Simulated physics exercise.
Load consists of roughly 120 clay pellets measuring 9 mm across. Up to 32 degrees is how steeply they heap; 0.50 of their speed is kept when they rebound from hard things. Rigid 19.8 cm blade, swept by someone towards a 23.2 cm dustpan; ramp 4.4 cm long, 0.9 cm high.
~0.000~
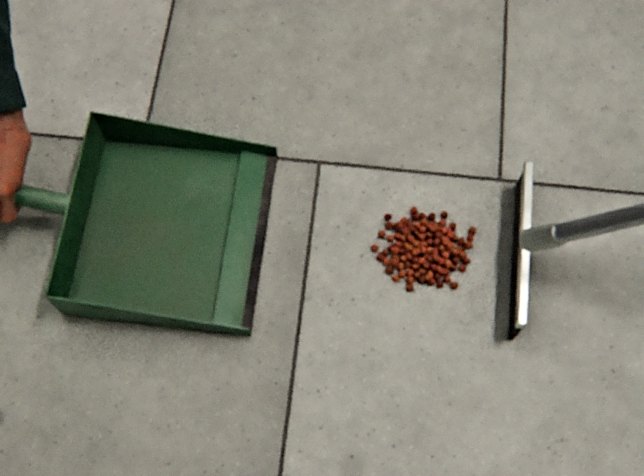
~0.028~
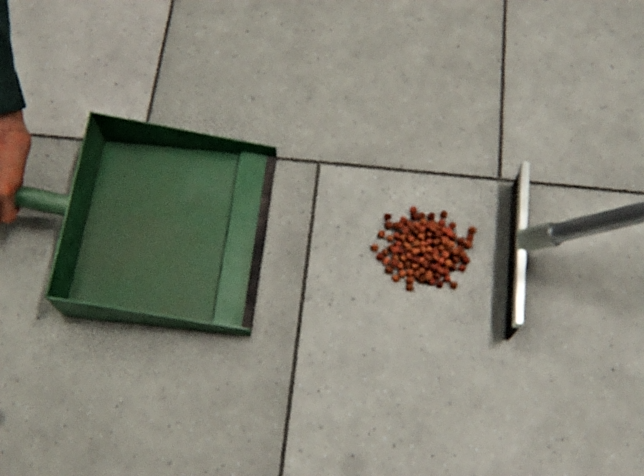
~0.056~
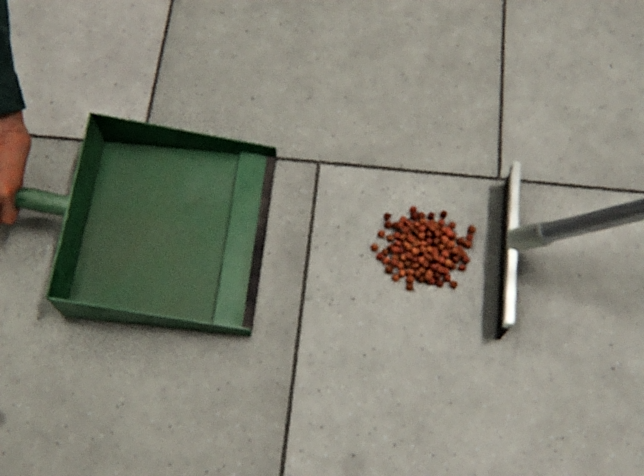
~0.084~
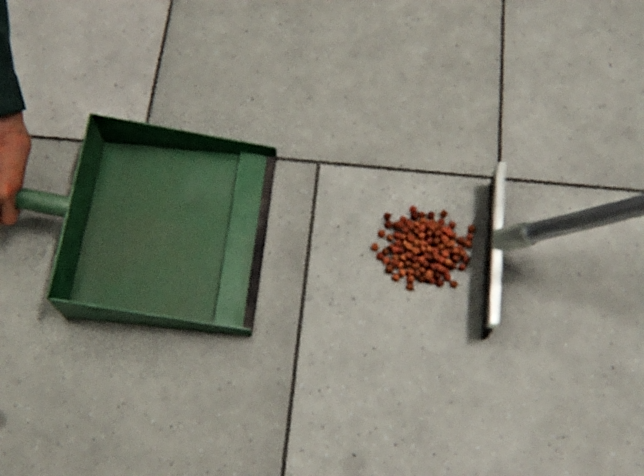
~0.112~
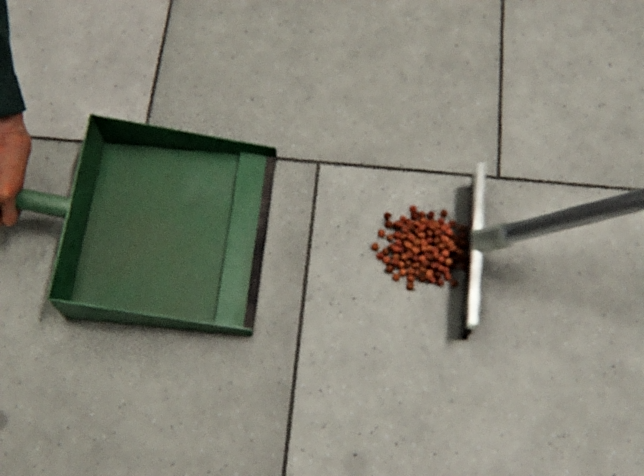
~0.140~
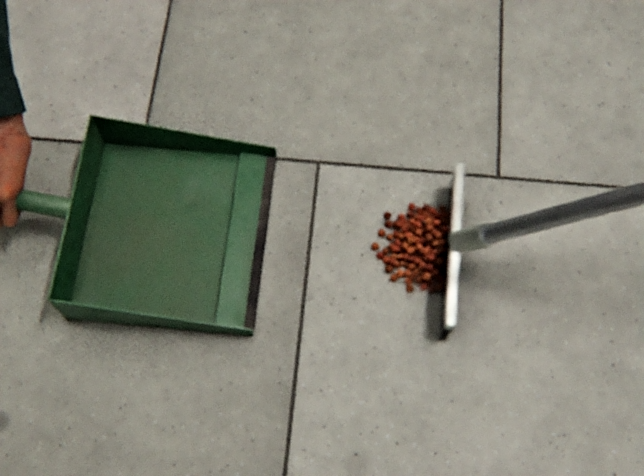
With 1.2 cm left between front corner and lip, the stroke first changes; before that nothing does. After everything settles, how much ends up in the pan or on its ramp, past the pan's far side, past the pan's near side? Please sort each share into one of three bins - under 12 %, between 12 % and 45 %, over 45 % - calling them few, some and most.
Pan: Most. Far side: Few. Near side: Few.
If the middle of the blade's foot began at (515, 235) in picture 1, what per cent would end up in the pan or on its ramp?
Something close to 65 percent.
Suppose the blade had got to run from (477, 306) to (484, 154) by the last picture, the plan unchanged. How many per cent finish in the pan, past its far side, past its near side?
Pan 60 % / far 5 % / near 0 %.
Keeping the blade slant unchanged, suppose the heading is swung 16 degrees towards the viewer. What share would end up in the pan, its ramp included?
Roughly 40 per cent.
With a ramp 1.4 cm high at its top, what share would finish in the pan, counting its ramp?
That change would give about 55 per cent.
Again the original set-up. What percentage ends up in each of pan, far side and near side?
Well, the pan ends up with 60 percent, the far side with 5 percent, the near side with 5 percent.
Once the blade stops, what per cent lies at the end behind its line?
0 %.
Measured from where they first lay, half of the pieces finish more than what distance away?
Near 22 cm.
Then, at 0.27 s, middle of the blade 11 cm from the lip; 0 % over the lip, far side 0 %, near side 0 %.
After 0.36 s, middle of the blade 3 cm from the lip; 5 % over the lip, far side 5 %, near side 5 %.
After 0.58 s, middle of the blade 1 cm from the lip; 65 % over the lip, far side 5 %, near side 5 %.
At rest (1.5 s), pan 60 %, far side 5 %, near side 5 %, in front of the lip or behind the blade 30 %.
